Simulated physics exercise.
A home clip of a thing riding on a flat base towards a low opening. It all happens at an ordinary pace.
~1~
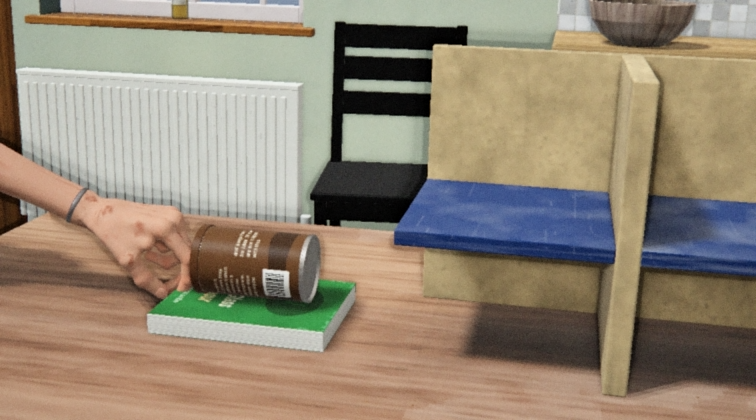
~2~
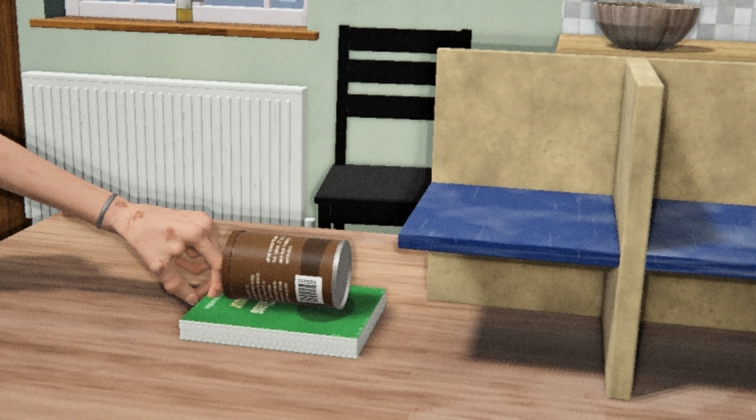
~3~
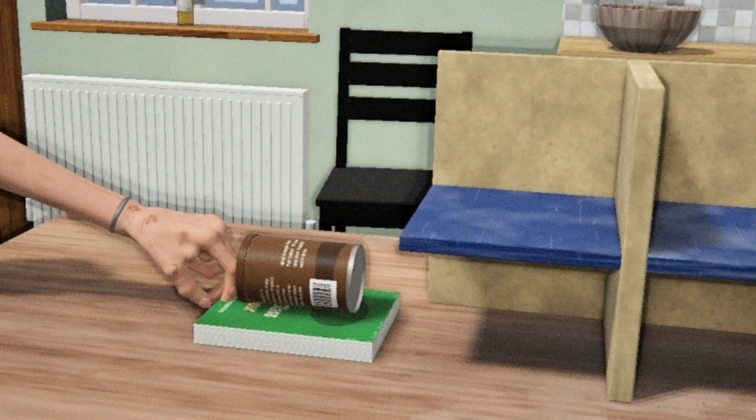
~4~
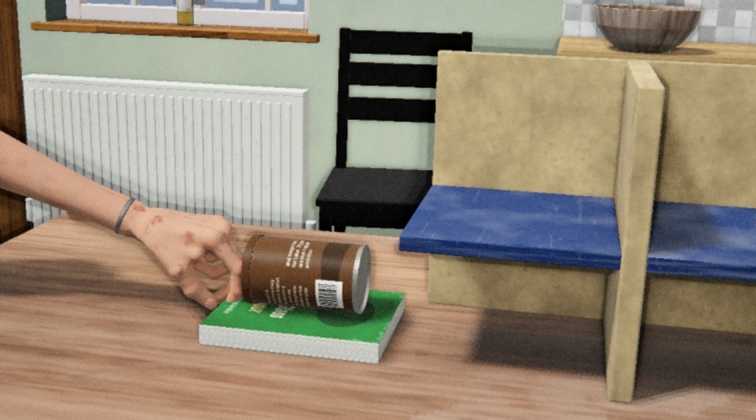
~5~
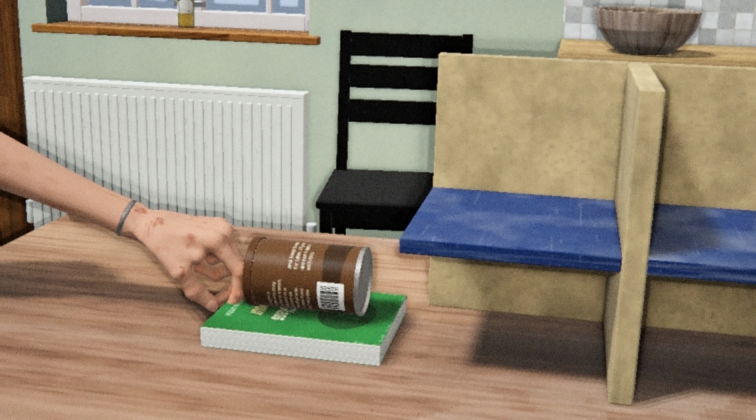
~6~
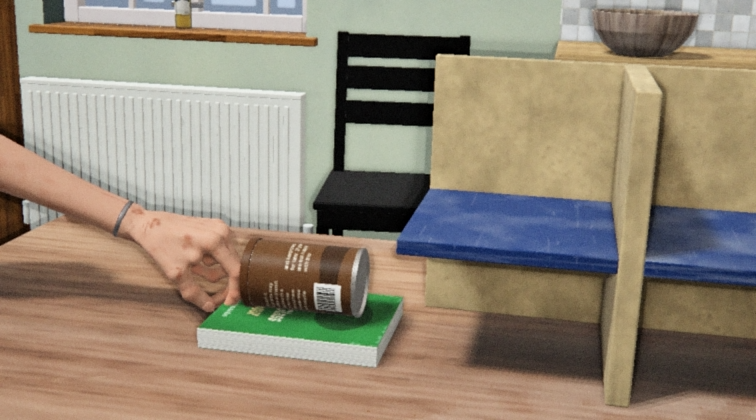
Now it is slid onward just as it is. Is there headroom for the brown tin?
As it turns out, the brown tin rides in untouched.
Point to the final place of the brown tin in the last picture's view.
Its middle is close to (499, 297).
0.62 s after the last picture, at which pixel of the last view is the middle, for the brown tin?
Around (352, 283).
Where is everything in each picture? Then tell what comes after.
Hand sliding it forward; brown tin (257, 263); green book (257, 307), in the first picture.
Hand sliding it forward; brown tin (289, 269); shelf (628, 217), in the second picture.
Hand sliding it forward; brown tin (303, 273); green book (302, 317), in the third picture.
Hand sliding it forward; brown tin (308, 274); shelf (629, 219), in the fourth picture.
Hand sliding it forward; brown tin (309, 276); green book (309, 320), in the fifth picture.
Hand sliding it forward; brown tin (306, 277); shelf (627, 224), in the sixth picture.
Then, 0.62 s after the last picture, brown tin riding along near (352, 283).
Then, 1.08 s after the last picture, brown tin riding along near (411, 288).
Then, 1.48 s after the last picture, brown tin riding along near (464, 293).
At rest, the brown tin passes below, near (498, 297).
